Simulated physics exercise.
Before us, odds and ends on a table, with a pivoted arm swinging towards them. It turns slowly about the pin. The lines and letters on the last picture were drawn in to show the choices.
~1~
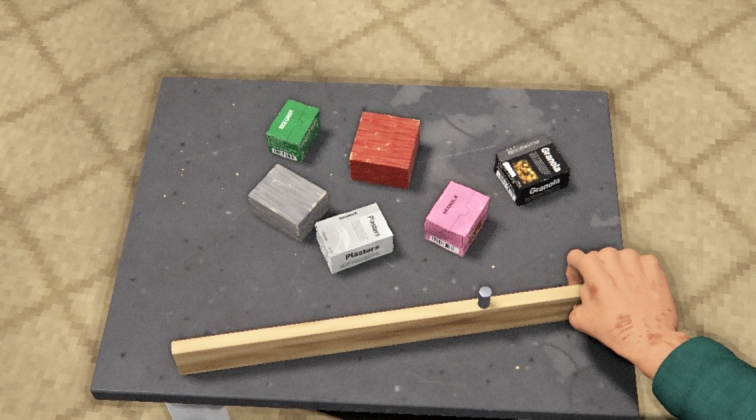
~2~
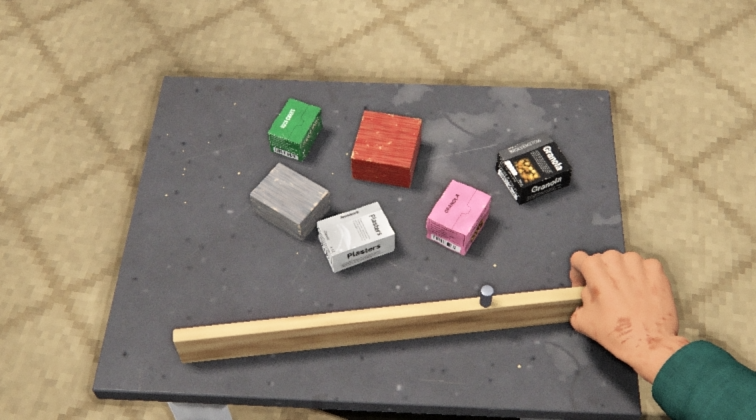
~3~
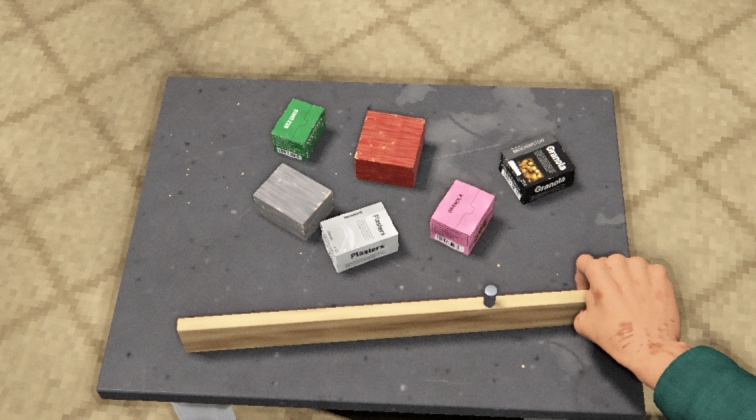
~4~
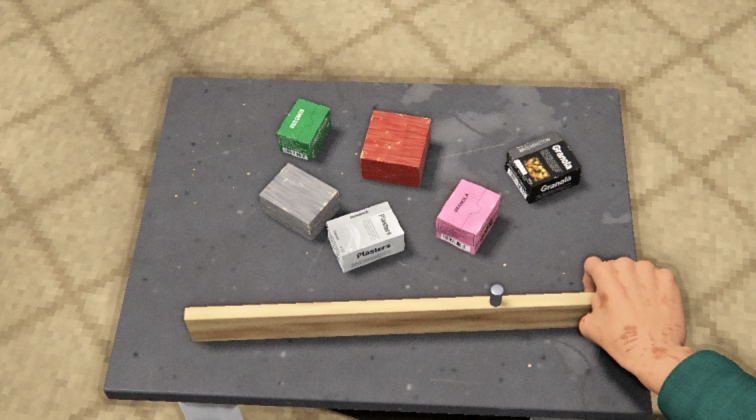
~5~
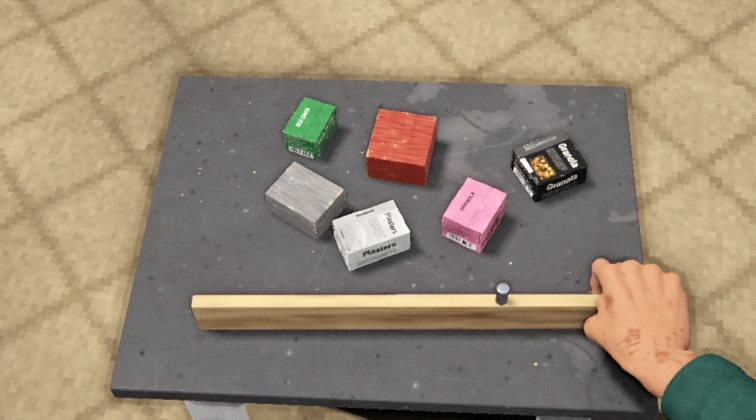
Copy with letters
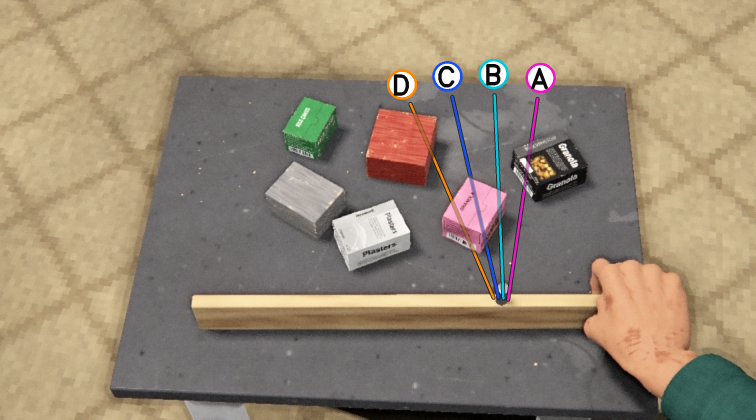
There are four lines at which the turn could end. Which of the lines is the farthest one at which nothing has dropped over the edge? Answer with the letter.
At A, and not beyond.
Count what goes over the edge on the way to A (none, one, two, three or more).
By then, none.
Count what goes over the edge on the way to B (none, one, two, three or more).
The count is none.
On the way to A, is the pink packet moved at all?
By then, yes.
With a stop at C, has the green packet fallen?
No.
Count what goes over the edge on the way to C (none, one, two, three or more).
In all, none.
On the marked copy, A at (524, 192); B at (499, 189); C at (474, 190); D at (449, 194).
Following A. Soon after the start, arm (373, 221); green packet (313, 125); grey block (328, 176).
Later, arm (449, 175); green packet (317, 106); red block (502, 110).
In the end, arm (521, 171); red block (614, 118); black packet (600, 173); nothing has fallen.
As for the rest, B is safe but short; C is safe but short; D is safe but short.
